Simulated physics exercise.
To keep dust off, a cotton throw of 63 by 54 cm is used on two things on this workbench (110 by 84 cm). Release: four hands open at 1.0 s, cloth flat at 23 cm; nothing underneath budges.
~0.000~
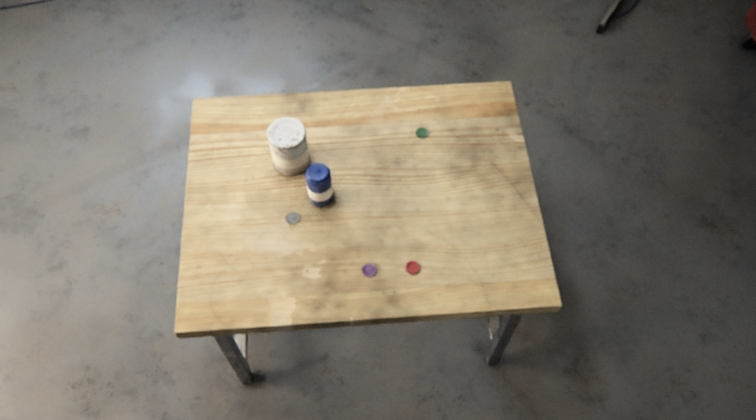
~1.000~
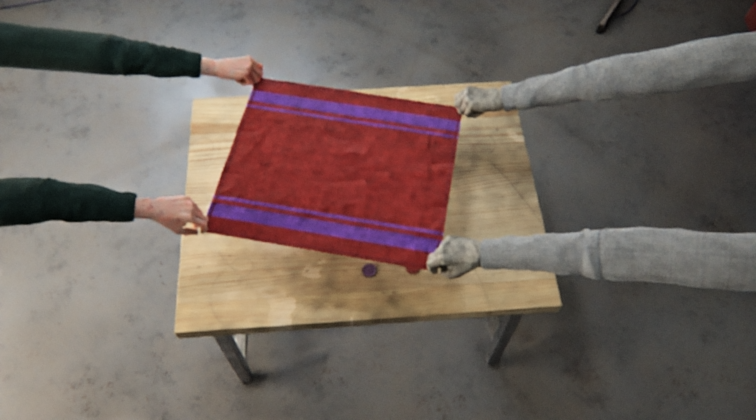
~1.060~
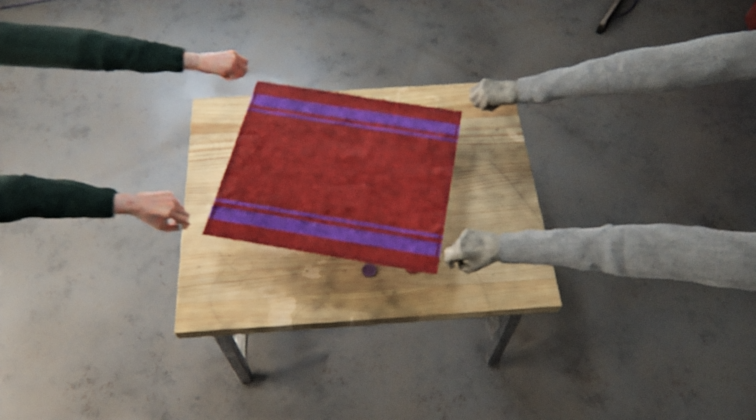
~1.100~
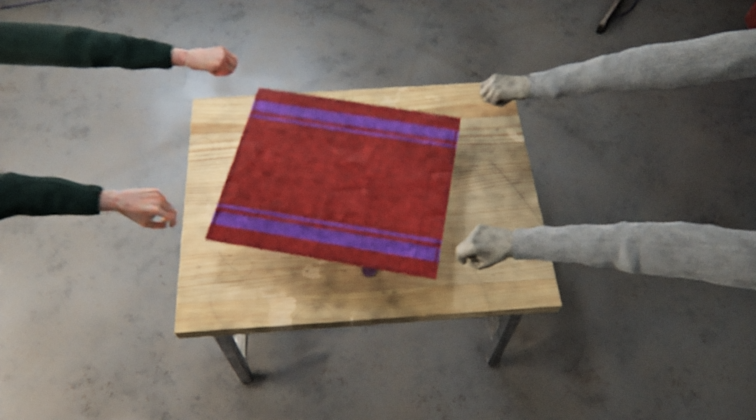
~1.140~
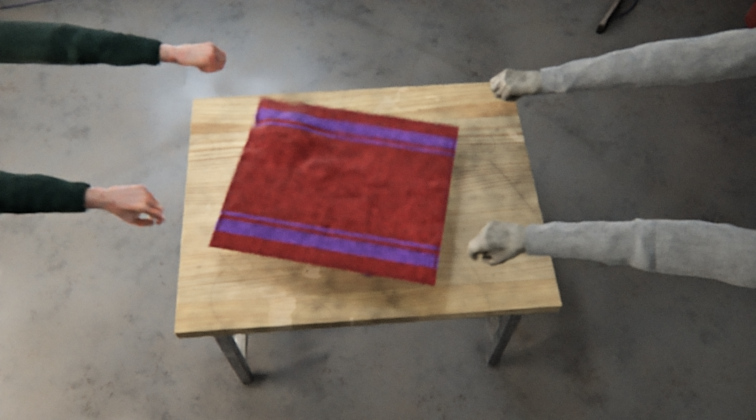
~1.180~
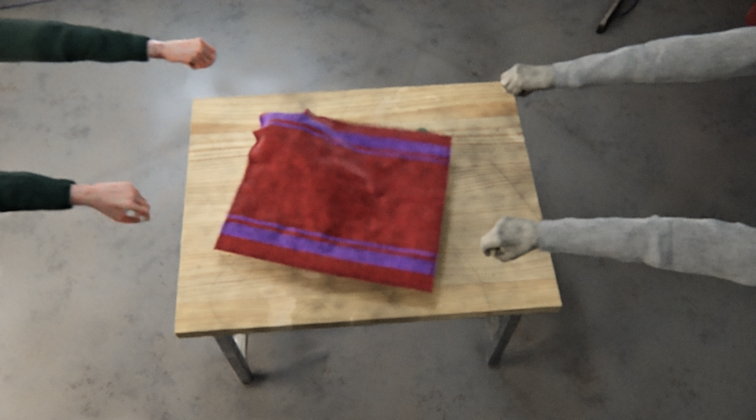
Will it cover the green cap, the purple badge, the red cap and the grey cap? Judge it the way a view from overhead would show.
Result: Green cap still shows, purple badge ends under the cloth, red cap ends under the cloth, grey cap ends under the cloth.
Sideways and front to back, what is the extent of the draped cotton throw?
64 cm by 60 cm, more or less.
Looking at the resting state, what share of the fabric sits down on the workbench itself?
Portion on top, approx.: 40 %.
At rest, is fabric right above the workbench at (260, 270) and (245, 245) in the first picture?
First spot exposed, second spot exposed.
After 1.4 s, 40 % of it is down, spanning 64 by 60 cm, above purple badge, red cap, grey cap.
After 1.5 s, 40 % of it is down, spanning 64 by 60 cm, above purple badge, red cap, grey cap.
After 1.7 s, 40 % of it is down, spanning 64 by 60 cm, above purple badge, red cap, grey cap.
After 1.9 s, 40 % of it is down, spanning 64 by 60 cm, above purple badge, red cap, grey cap.
After 2.7 s, 40 % of it is down, spanning 64 by 60 cm, above purple badge, red cap, grey cap.
